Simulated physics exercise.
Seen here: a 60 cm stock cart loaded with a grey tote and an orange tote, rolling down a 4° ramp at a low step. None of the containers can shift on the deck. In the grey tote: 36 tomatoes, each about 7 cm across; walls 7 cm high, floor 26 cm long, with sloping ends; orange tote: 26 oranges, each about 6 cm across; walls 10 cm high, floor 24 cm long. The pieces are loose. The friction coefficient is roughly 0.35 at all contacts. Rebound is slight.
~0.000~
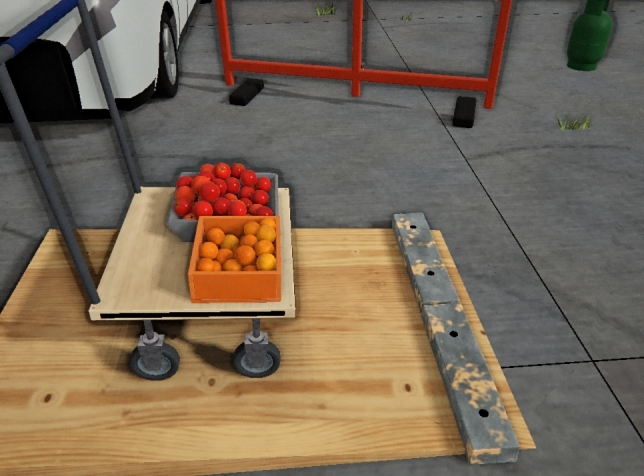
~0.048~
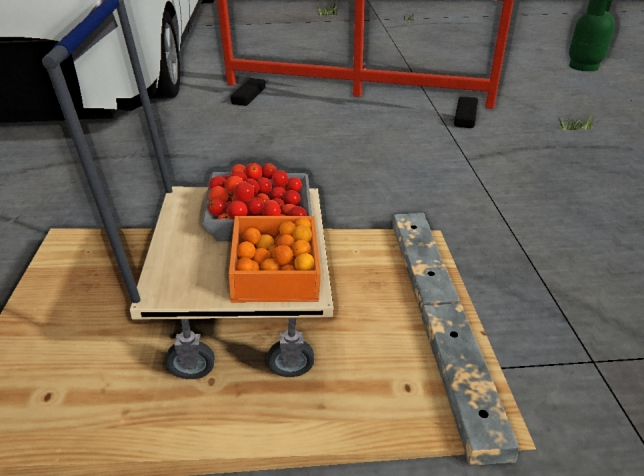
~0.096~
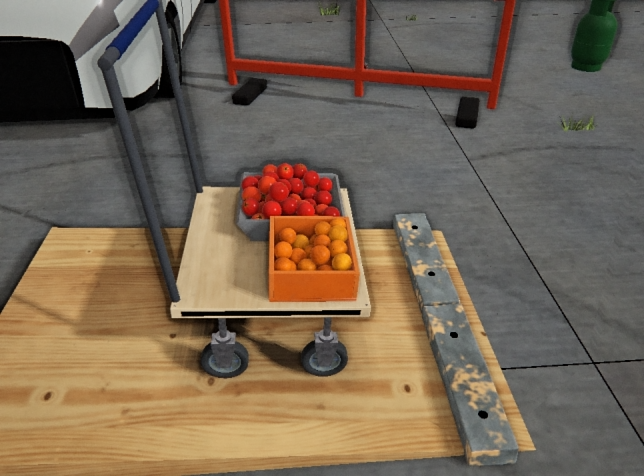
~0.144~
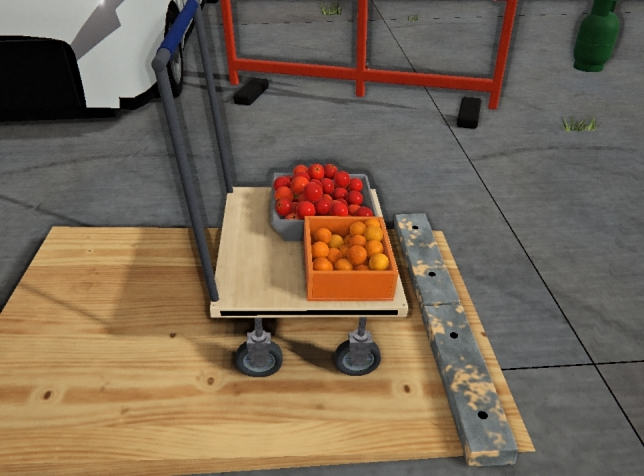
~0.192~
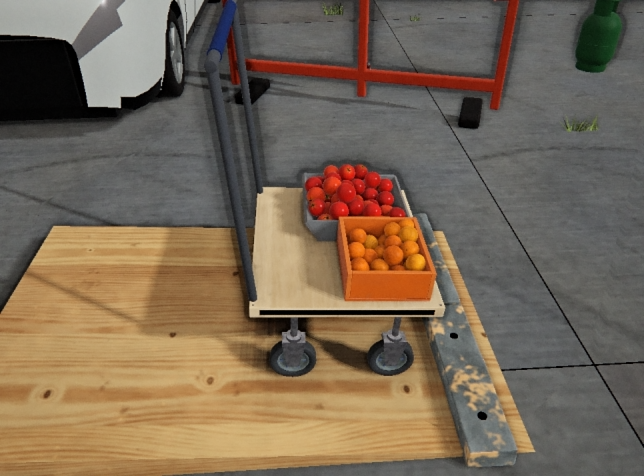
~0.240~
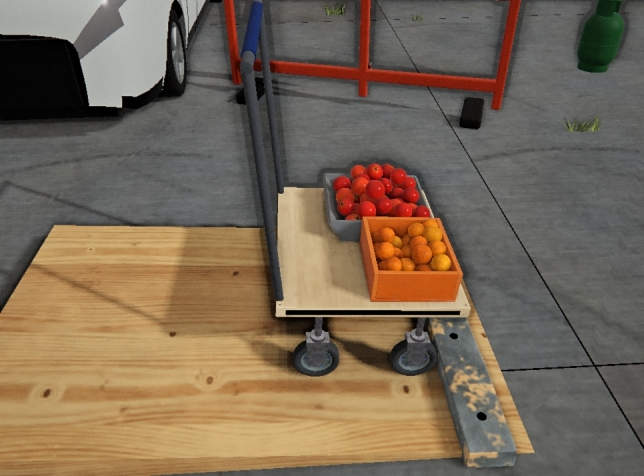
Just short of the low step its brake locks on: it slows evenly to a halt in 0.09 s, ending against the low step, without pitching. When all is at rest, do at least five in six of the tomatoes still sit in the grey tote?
No, over a sixth are out.
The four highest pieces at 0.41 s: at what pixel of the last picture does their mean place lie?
(438, 156), roughly.
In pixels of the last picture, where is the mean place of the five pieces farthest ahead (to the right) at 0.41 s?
Pixel (451, 181), give or take.
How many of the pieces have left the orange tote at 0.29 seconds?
Roughly, out by then: Orange tote 0.
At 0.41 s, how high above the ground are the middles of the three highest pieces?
Height, averaged: Around 64 cm.
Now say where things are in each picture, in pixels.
In the first picture (each is followed by its nearest rim corner in this view), grey tote, (169, 221); orange tote, (193, 273); 57 cm short of the stop; none out.
The second picture shows grey tote, (204, 221); orange tote, (234, 272); 45 cm short of the stop.
The third picture shows grey tote, (239, 220); orange tote, (274, 272); 34 cm short of the stop.
The fourth picture shows grey tote, (274, 221); orange tote, (313, 272); 22 cm short of the stop.
The fifth picture shows grey tote, (308, 221); orange tote, (352, 272); stopping.
The sixth picture shows grey tote, (331, 221); orange tote, (379, 272); stopping; none out.
After 0.29 s, grey tote 36 in, 0 out and orange tote 26 in, 0 out.
After 0.41 s, grey tote 25 in, 11 out and orange tote 26 in, 0 out.
After 0.64 s, grey tote 21 in, 15 out and orange tote 26 in, 0 out.
Final count (at 1.14 s), grey tote 21 in, 15 out and orange tote 26 in, 0 out. Asked share, 15 of 36, 42 per cent.
